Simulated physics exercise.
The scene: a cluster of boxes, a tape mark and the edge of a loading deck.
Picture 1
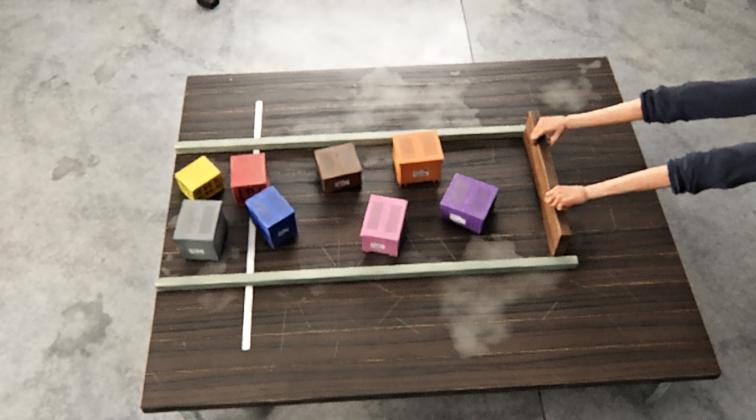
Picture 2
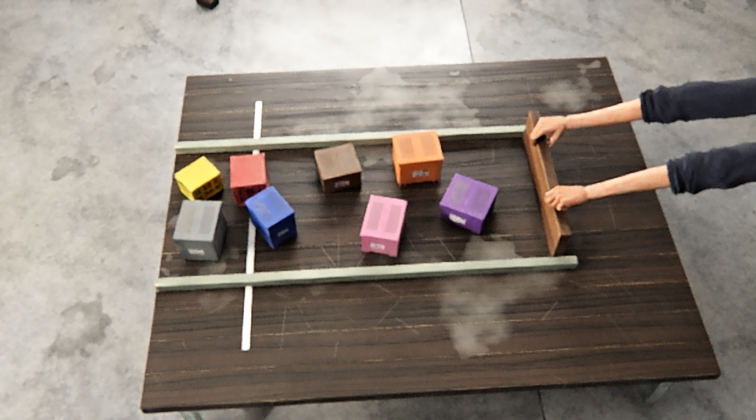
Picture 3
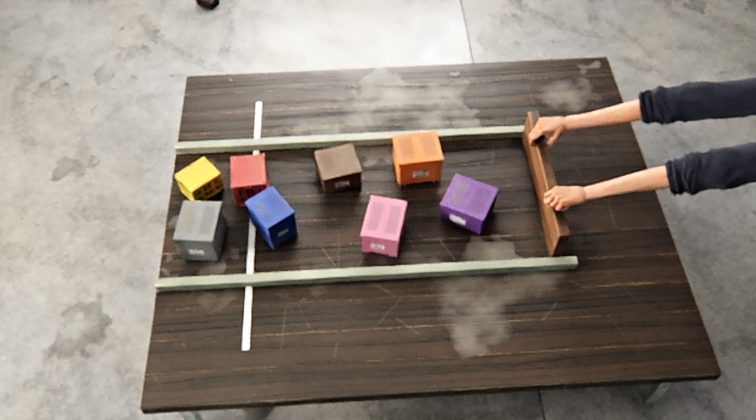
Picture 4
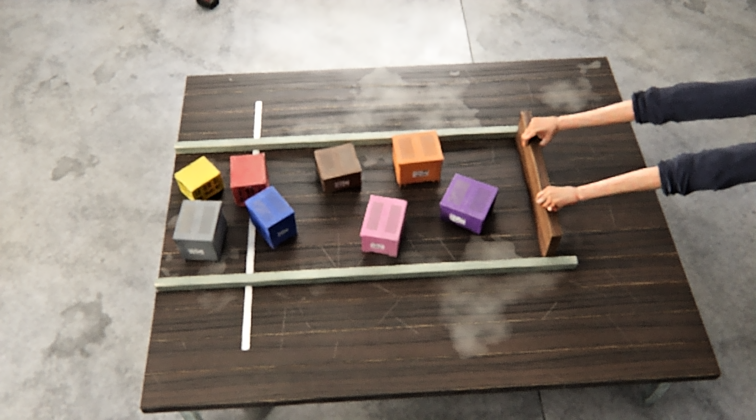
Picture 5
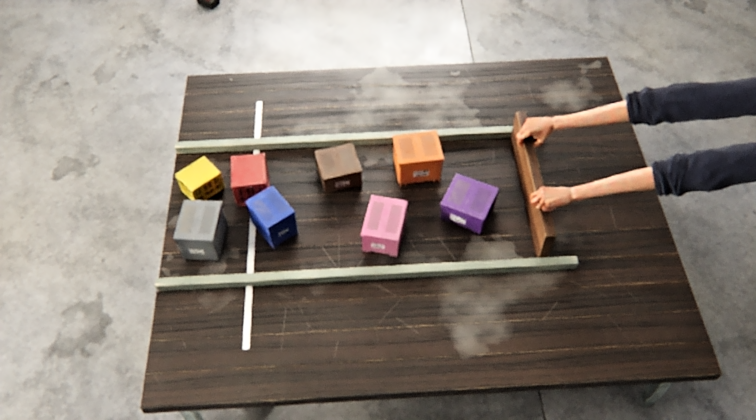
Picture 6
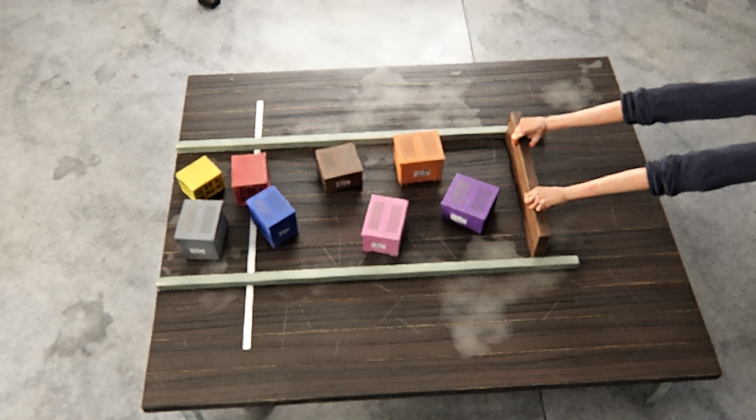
The video shows eight colored boxes scattered between two pale rails on a dark wooden table, with a white strip crossing beneath them. Two hands at the right slide a wooden plank slightly left, while the boxes stay still.
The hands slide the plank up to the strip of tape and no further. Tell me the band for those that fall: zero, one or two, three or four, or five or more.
Outcome: The number that fall off is three or four.
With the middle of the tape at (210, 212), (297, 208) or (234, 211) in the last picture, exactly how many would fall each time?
In that order 6, 2 and 5.
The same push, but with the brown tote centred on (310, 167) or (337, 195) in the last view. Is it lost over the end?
In that order, it is kept; remains up.
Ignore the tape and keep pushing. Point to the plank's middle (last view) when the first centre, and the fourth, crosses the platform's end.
About (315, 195), then (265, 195).
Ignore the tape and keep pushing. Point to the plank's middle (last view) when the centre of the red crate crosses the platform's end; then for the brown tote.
Near (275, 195) and (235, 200).
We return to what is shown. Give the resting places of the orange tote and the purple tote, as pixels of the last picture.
First (232, 166), then (228, 226).
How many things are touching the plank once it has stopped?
2 of them.
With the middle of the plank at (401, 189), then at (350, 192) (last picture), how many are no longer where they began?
By then 4, and 6.
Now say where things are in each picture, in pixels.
The first picture shows yellow crate (200, 181); grey tote (202, 231); red crate (251, 180); plank (545, 182); tape (253, 210).
The second picture shows grey tote (202, 232); blue tote (272, 218).
The third picture shows red crate (250, 180); pink tote (384, 226).
The fourth picture shows yellow crate (200, 181); plank (537, 183).
The fifth picture shows grey tote (202, 231); purple tote (469, 204).
The sixth picture shows yellow crate (201, 181); grey tote (203, 231); red crate (251, 179); plank (526, 183); tape (254, 210).
A little later, none off yet; yellow crate at rest near (201, 181); grey tote at rest near (203, 231); red crate at rest near (251, 179).
Next, none off yet; yellow crate shifted about its own width near (163, 182); grey tote shifted about its own width near (166, 233); red crate shifted about its own width near (201, 182).
When it is over, the number that fall off is three or four; down, blue tote, red crate, grey tote and yellow crate.
